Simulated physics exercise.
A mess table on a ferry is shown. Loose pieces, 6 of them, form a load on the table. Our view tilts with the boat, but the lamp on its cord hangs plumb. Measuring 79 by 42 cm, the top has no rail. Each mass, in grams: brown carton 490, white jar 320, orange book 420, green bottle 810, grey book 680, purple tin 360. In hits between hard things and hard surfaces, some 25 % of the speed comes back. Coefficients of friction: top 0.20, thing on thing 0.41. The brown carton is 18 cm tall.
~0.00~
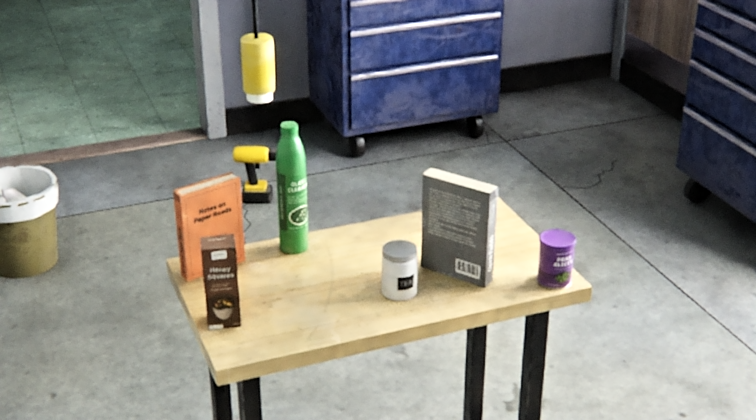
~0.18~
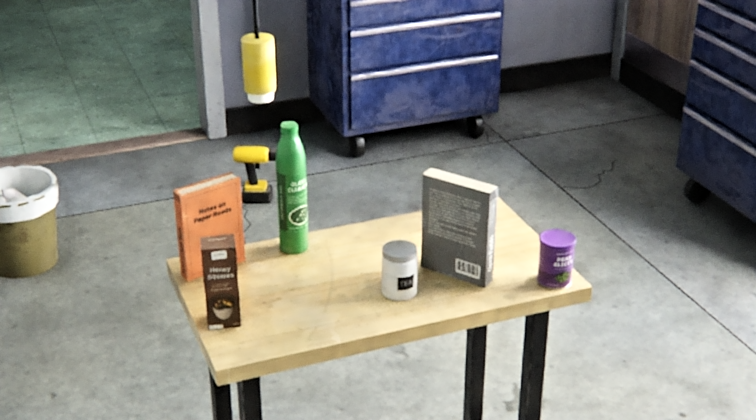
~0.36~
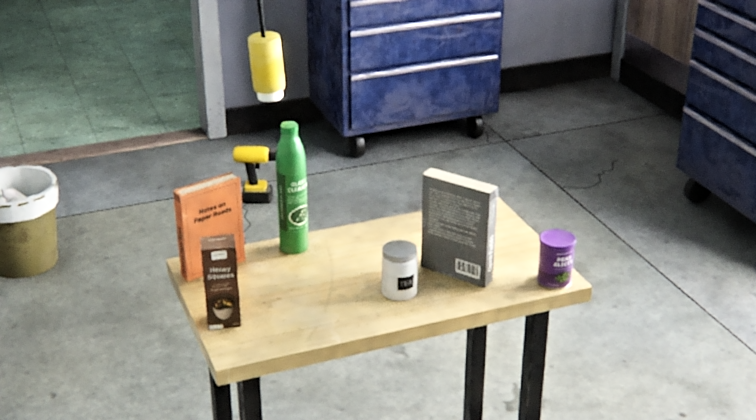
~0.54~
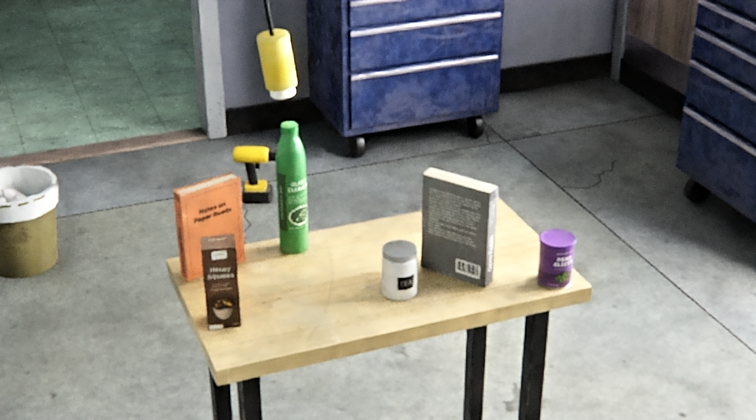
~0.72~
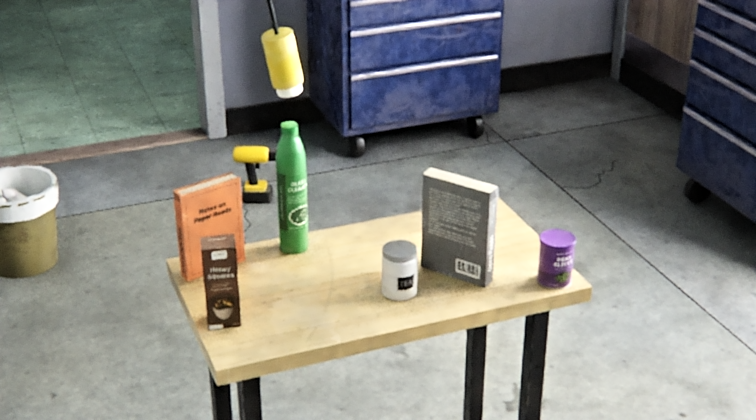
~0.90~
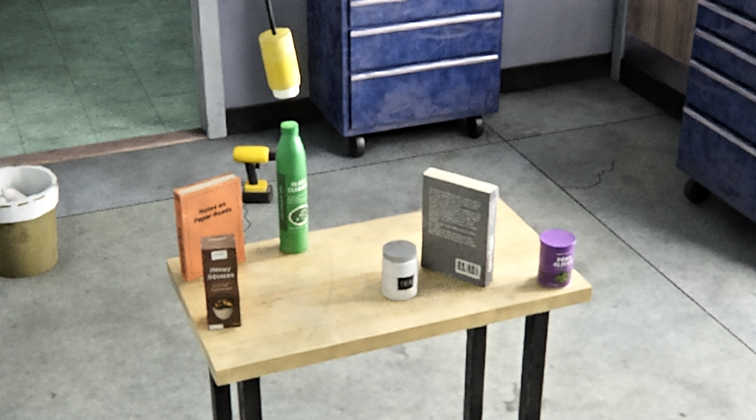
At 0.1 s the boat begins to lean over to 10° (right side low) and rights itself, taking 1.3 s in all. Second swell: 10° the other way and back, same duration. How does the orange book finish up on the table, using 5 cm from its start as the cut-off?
The orange book remains near its start.
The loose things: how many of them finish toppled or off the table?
I count 0.
Around 1.30 s, boat level.
Around 1.90 s, floor tilted 9°, left side down.
Around 2.30 s, floor tilted 7°, left side down.
Around 2.90 s, boat level.
Finally (3.2 s), all 6 still in place (within 5 cm). Final places as that camera would see them, orange book near (210, 227).
